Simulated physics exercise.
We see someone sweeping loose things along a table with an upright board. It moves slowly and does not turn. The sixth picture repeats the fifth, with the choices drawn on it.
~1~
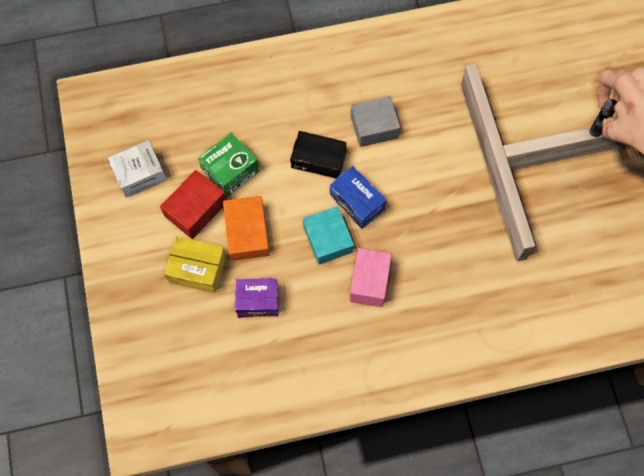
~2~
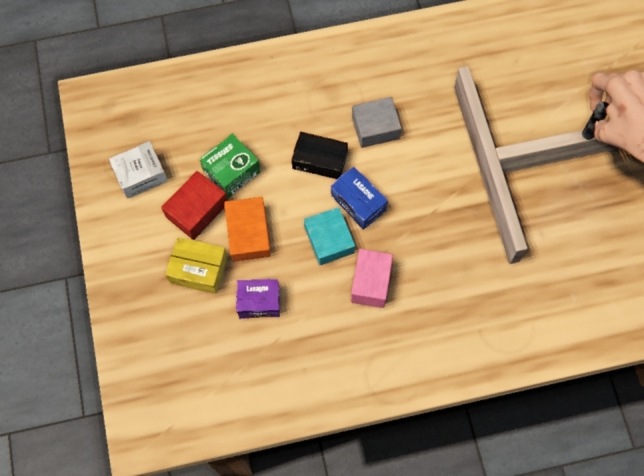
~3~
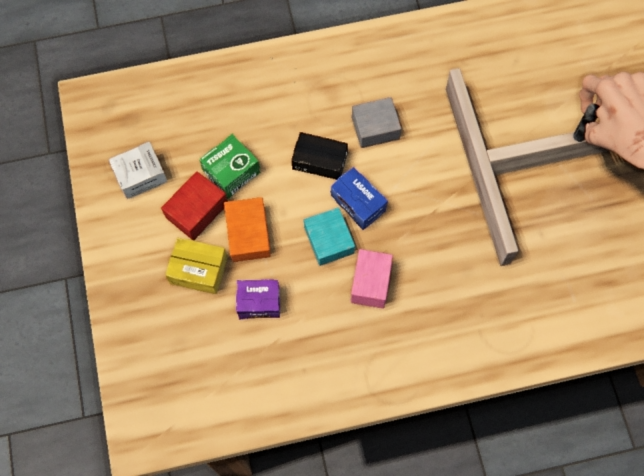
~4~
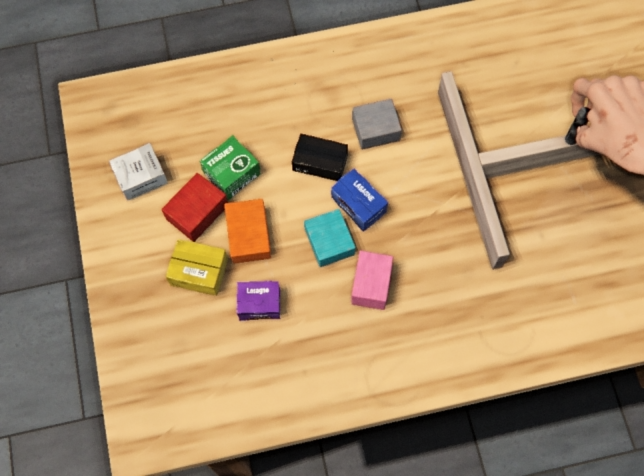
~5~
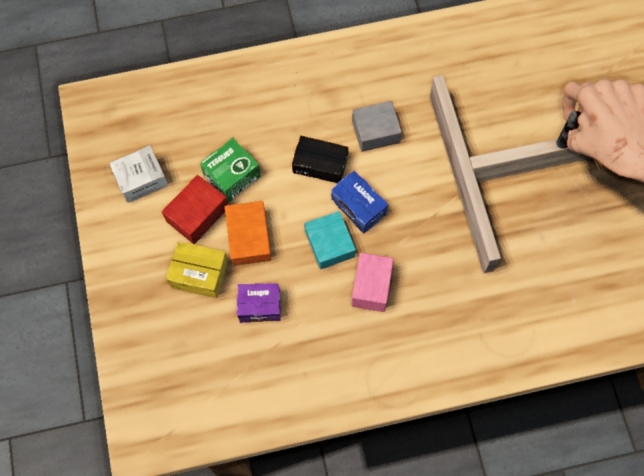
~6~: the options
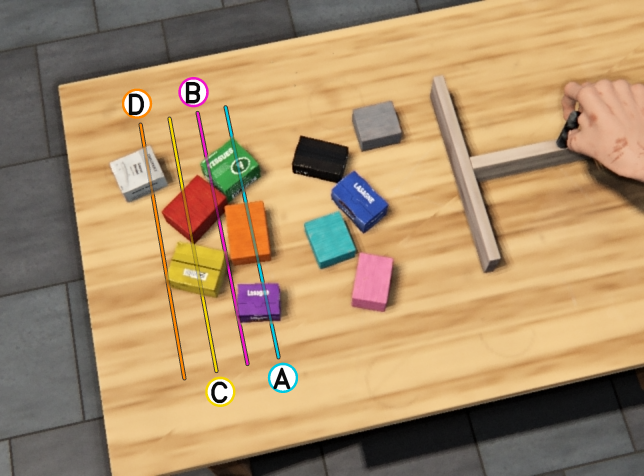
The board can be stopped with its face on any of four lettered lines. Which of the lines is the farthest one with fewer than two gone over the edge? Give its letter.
Up to line C.
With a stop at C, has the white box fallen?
By then, yes.
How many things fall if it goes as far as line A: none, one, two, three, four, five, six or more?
The count is none.
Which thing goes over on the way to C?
It is the white box.
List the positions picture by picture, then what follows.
In the first picture, blue packet (358, 197); yellow box (196, 264); turquoise block (328, 236).
In the second picture, board (492, 155); green box (230, 165).
In the third picture, board (482, 157); orange block (248, 230).
In the fourth picture, board (474, 160); grey block (376, 124).
In the fifth picture, board (466, 164); purple packet (259, 303); white box (139, 174); blue packet (359, 202).
On the copy, A at (251, 226); B at (221, 232); C at (192, 238); D at (161, 245).
On C. First, board (368, 185); pink block (366, 285); grey block (324, 137).
Then, board (270, 205); white box (128, 177); yellow box (164, 282).
Finally, board (191, 222); white box over the edge; yellow box (94, 304); one fallen.
By contrast, A is within the limit but short; B is within the limit but short; D drops three.
